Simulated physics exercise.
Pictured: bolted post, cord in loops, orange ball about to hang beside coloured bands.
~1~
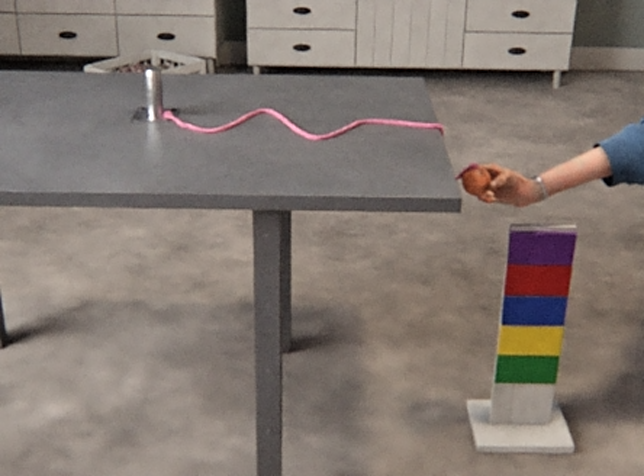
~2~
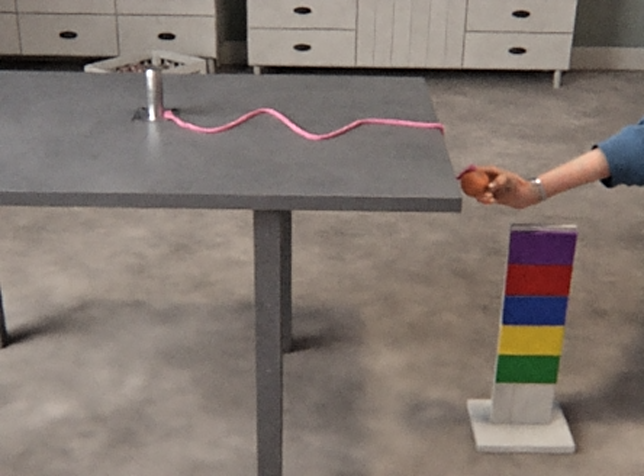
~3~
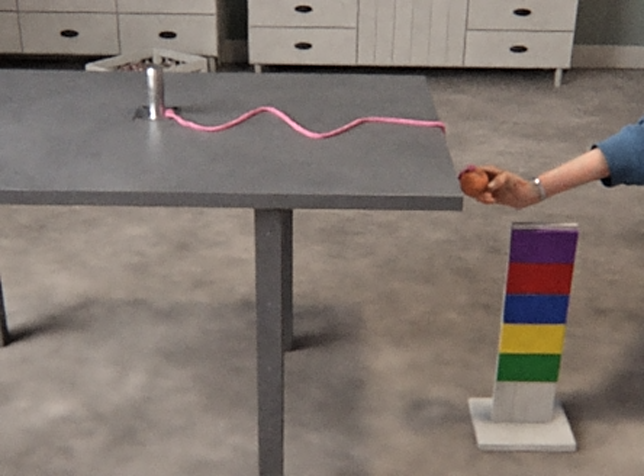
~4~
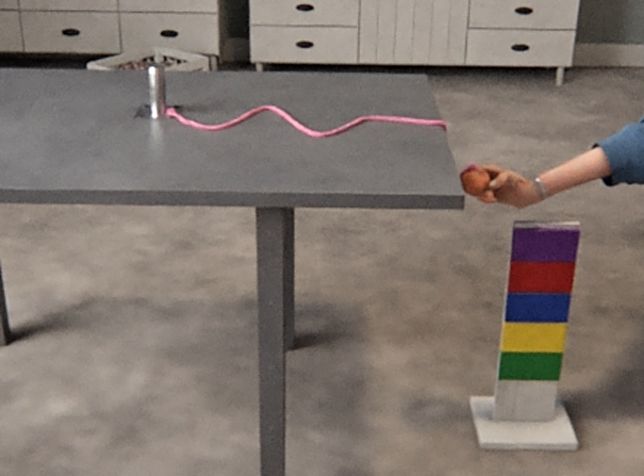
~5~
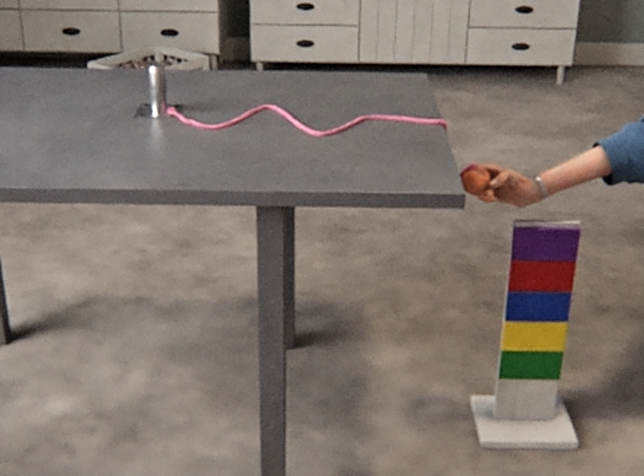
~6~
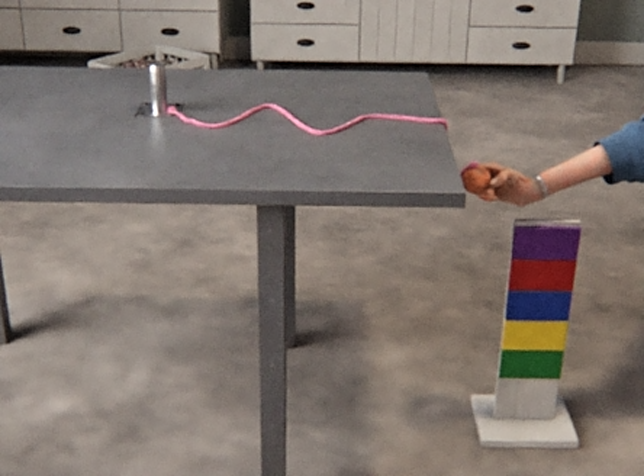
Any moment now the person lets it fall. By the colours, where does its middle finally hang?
At the yellow band.
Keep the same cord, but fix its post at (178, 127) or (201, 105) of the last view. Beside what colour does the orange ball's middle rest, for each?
First try: Green; second try: Green.
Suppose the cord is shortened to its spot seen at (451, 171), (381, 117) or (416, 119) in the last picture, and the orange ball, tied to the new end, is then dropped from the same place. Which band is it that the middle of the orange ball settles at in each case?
First try: Blue; second try: Above them all; third try: Purple.
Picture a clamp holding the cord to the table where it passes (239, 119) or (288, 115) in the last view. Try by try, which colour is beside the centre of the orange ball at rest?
Going through them one at a time, the answers are blue; red.
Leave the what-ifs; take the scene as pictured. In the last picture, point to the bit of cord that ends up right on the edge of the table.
Around (336, 130).
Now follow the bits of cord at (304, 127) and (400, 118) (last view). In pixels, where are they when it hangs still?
(404, 121) and (439, 207), approximately.
Soon after, ball near (464, 289); level with blue.
After that, ball near (419, 319); level with yellow.
And then, ball near (436, 328); level with yellow.
In the end, ball near (429, 328); level with yellow. The yellow one.
